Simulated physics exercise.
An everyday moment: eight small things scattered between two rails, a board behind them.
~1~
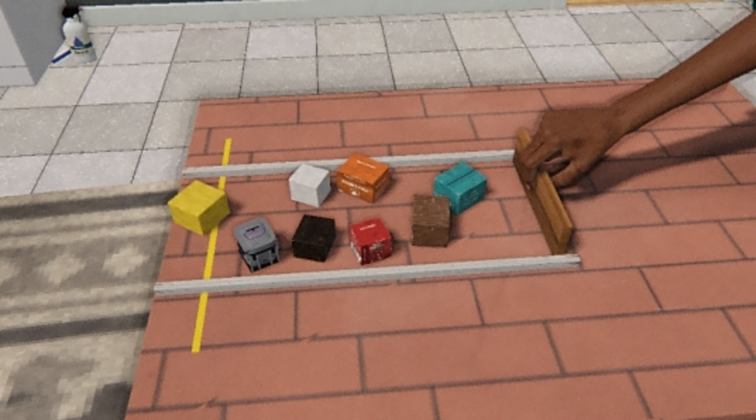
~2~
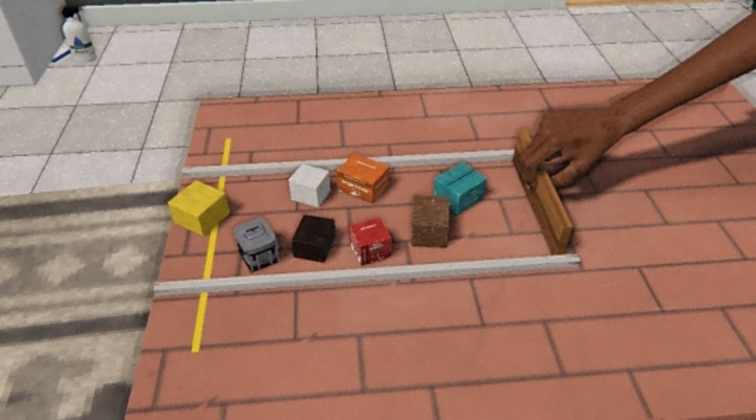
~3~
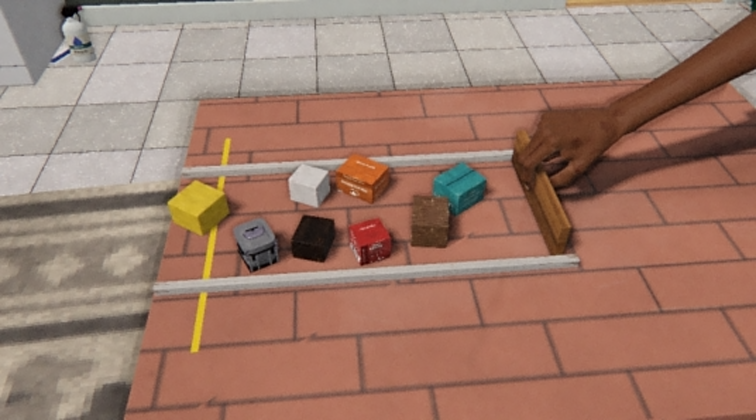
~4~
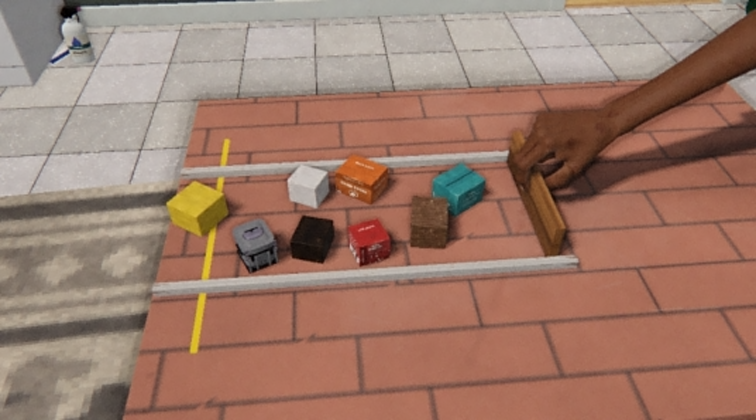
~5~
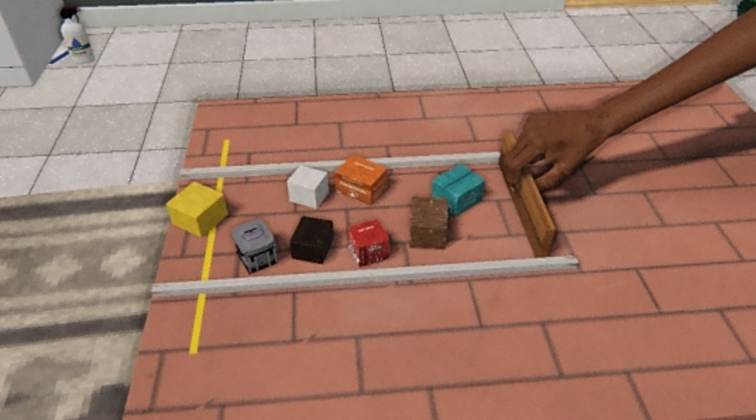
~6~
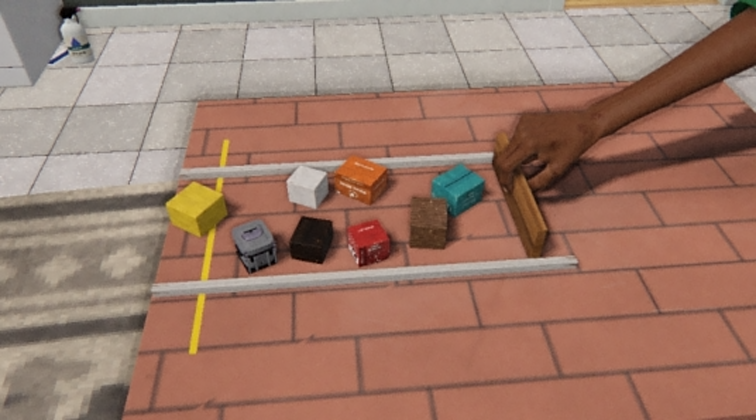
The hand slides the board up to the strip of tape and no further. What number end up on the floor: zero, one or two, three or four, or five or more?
The number that fall off is five or more.
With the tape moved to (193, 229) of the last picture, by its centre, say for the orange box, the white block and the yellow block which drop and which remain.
The orange box stays on; the white block comes down; the yellow block tumbles off.
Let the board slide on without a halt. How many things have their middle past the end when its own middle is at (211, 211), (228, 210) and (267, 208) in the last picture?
The counts: 5, 2 and 1.
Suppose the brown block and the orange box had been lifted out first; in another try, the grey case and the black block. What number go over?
It would be 3 and 3.
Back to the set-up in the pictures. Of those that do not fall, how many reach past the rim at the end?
It comes to 0.
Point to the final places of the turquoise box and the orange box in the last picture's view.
The turquoise box at (190, 212), the orange box at (200, 183).
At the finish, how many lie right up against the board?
3 of them.
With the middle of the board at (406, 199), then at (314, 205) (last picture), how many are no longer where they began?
4 and 7.
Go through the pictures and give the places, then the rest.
The first frame shows yellow block (200, 208); grey case (257, 244); white block (310, 186); board (539, 190); tape (215, 226).
The second frame shows grey case (257, 244); orange box (363, 178).
The third frame shows white block (310, 185); board (538, 190).
The fourth frame shows yellow block (198, 208); red box (369, 242).
The fifth frame shows grey case (255, 246); turquoise box (458, 190).
The sixth frame shows yellow block (197, 209); grey case (255, 246); white block (308, 187); board (516, 193); tape (213, 227).
Soon after, none off yet; yellow block at rest near (197, 209); grey case at rest near (255, 246); white block at rest near (308, 187).
Then, none off yet; yellow block at rest near (197, 209); grey case moved well along near (190, 252); white block moved about its own width near (258, 189).
By the end, the number that fall off is five or more; fallen, red box, black block, white block, grey case and yellow block.
